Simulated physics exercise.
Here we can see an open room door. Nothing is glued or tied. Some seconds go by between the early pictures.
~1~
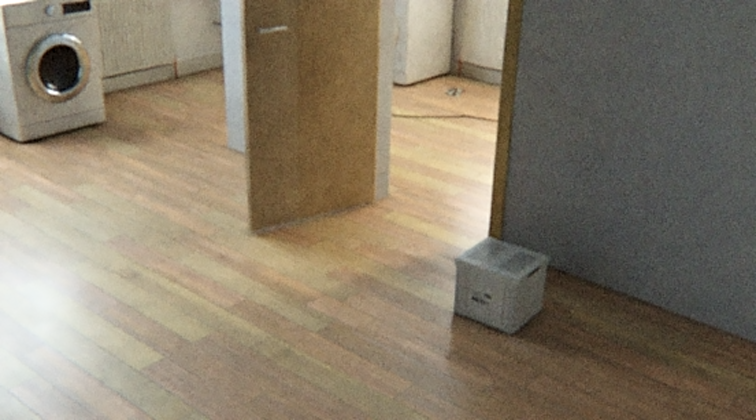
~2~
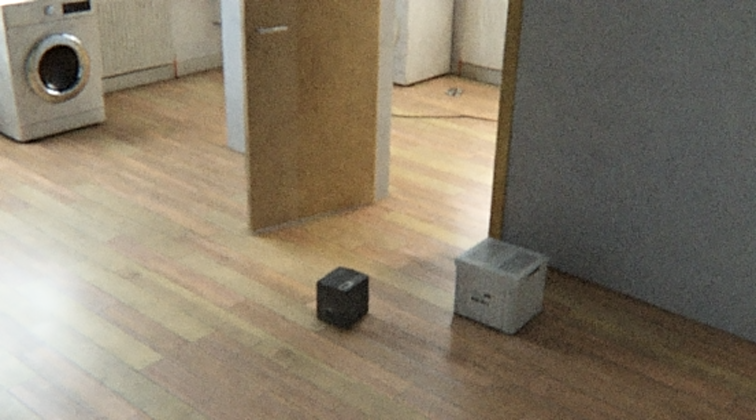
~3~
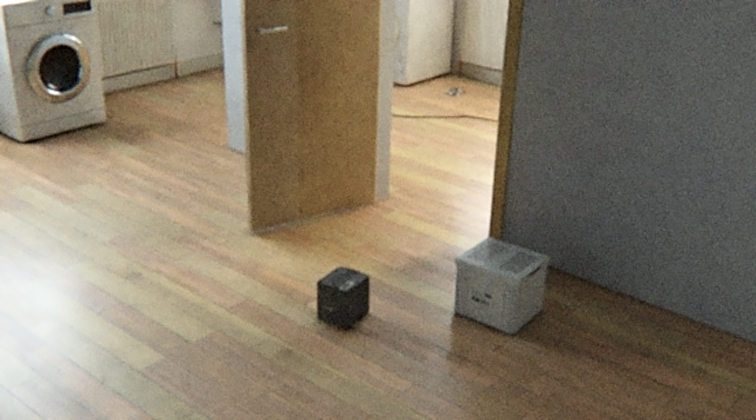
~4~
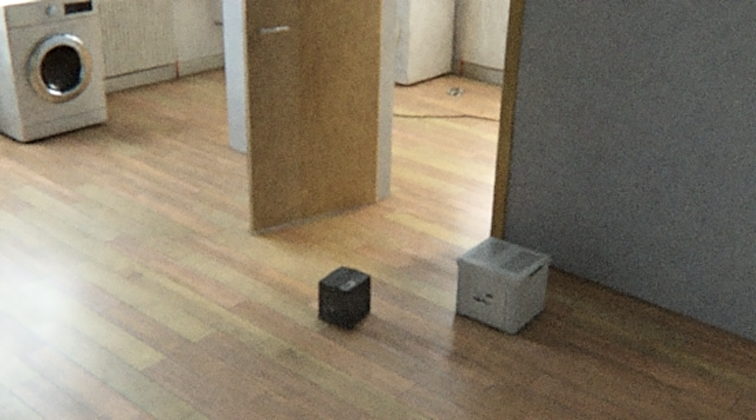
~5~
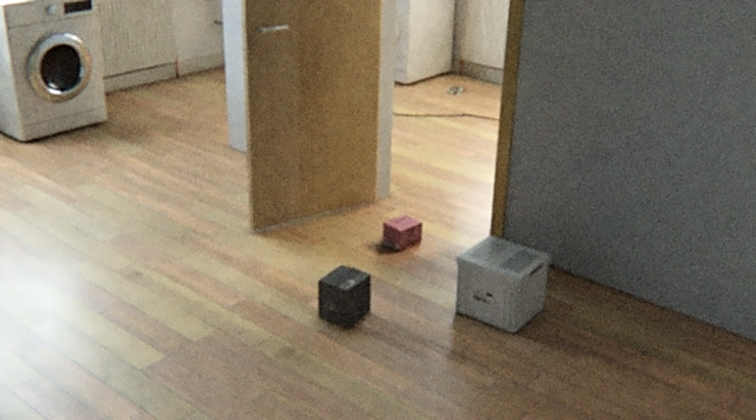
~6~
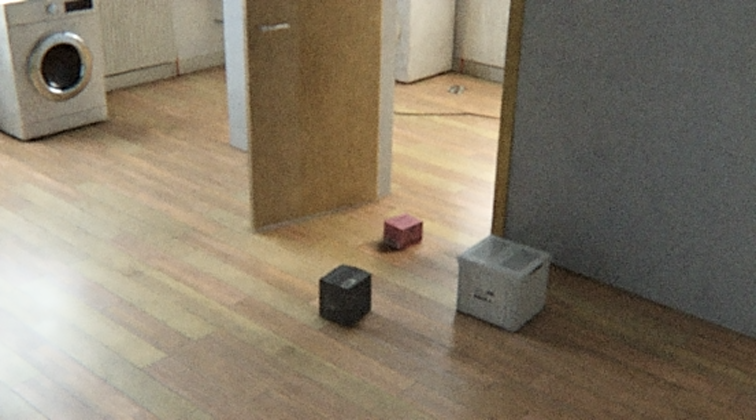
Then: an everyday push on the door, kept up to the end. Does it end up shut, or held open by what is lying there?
It ends up shut.
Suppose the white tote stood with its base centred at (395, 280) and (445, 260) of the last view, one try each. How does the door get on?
Try one: Swings all the way; try two: Gets held up.
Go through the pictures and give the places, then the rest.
Door wide open and still, in the first picture.
Door wide open and still; grey parcel (343, 297); white tote (500, 285), in the second picture.
Door wide open and still; grey parcel (344, 297); white tote (500, 285), in the third picture.
Door wide open and still; grey parcel (345, 297); white tote (502, 285), in the fourth picture.
Door wide open and still; grey parcel (345, 296); white tote (502, 284), in the fifth picture.
Door wide open and still; pink box (403, 231); grey parcel (346, 295), in the sixth picture.
Then, 1.40 s past the last view, door 69° open.
Then, 2.40 s past the last view, door 30° open; pink box displaced about its own width near (430, 231).
Then, 2.90 s past the last view, door 11° open; pink box displaced well along near (460, 223).
Finally, door 0° open; moved from the start, pink box; the other 2 still in place. Final places as the last picture's camera would see them, pink box near (474, 216).
